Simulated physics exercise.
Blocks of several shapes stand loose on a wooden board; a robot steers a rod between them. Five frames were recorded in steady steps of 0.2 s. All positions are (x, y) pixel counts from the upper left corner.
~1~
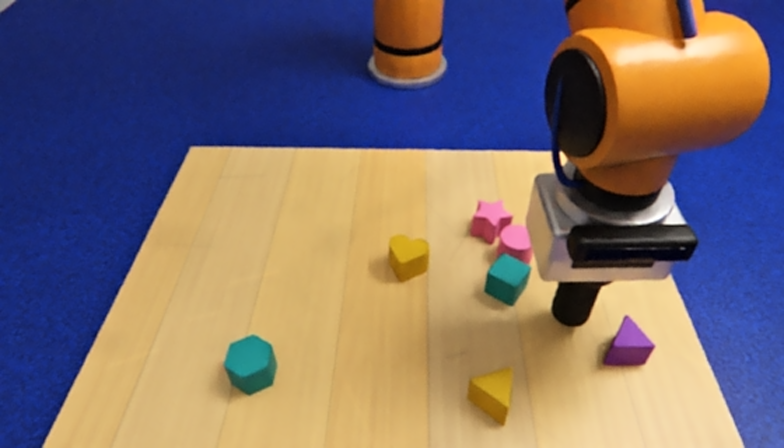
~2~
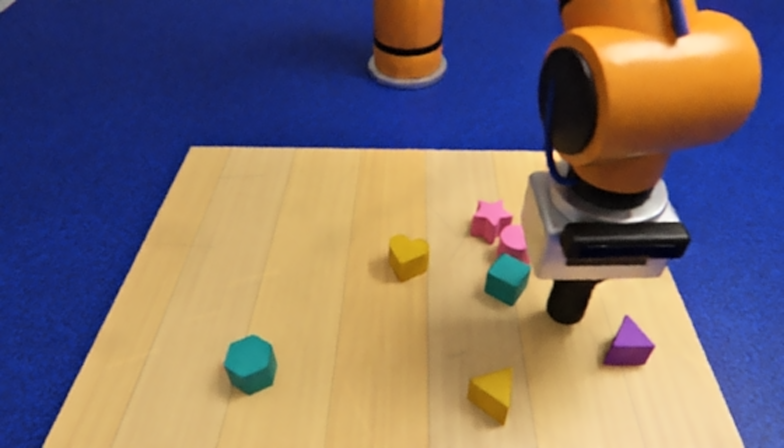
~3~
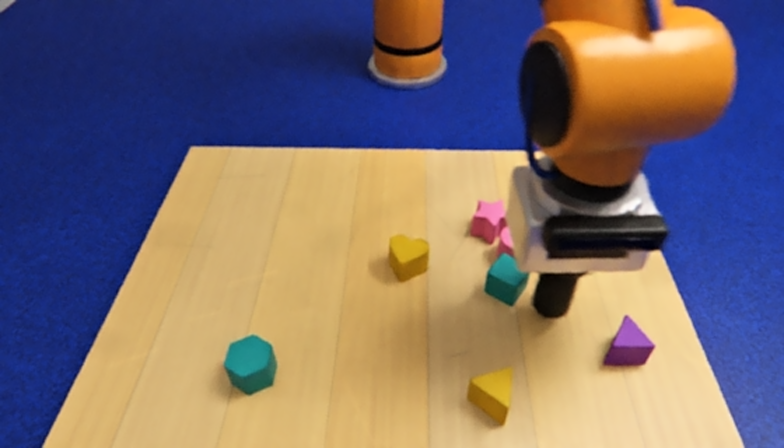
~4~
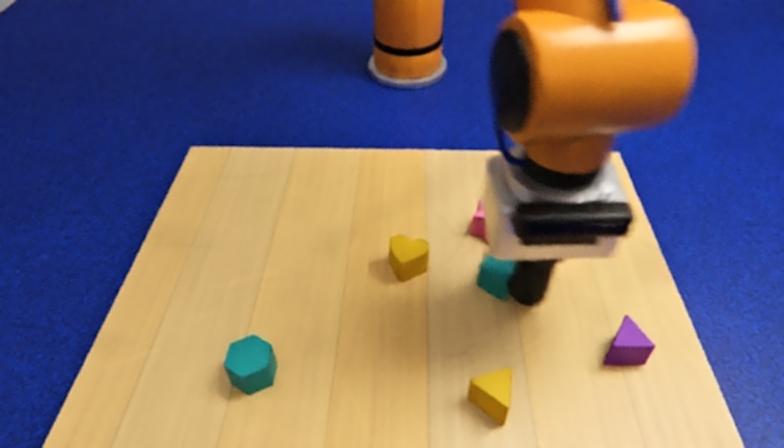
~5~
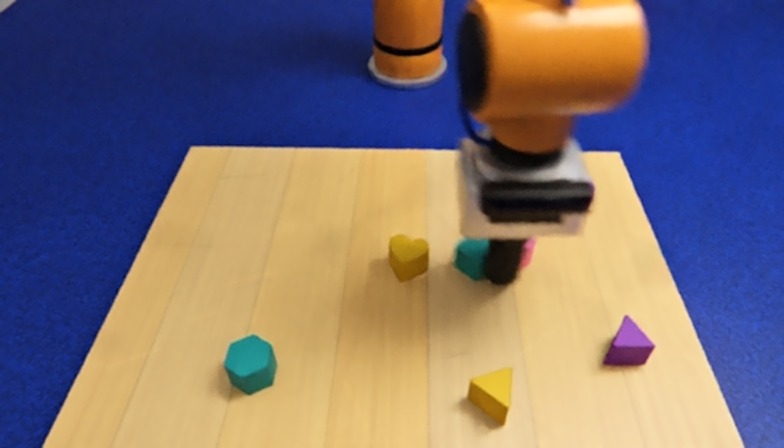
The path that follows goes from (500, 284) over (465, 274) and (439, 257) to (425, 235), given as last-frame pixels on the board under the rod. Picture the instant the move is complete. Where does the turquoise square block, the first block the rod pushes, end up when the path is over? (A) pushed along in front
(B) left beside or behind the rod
(A)
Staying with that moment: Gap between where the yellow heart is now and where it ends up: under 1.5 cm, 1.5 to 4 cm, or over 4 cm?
The under 1.5 cm band.
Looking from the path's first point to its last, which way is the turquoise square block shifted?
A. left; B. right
B: Right.
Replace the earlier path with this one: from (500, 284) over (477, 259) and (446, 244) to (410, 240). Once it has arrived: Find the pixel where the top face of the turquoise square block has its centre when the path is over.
Around pixel (406, 199).
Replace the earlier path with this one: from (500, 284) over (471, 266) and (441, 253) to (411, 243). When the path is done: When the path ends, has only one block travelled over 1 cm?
Short answer: Yes.
What follows on the original path. One third of the way, rod (466, 263); turquoise square block (452, 231), turned 35° clockwise.
Two thirds of the way, rod (439, 245); yellow heart (404, 246); turquoise square block (436, 213), turned 50° clockwise.
At the end, rod (426, 224); yellow heart (404, 246), turned 15° anticlockwise; turquoise square block (427, 193), turned 60° clockwise; pink circular block in place.
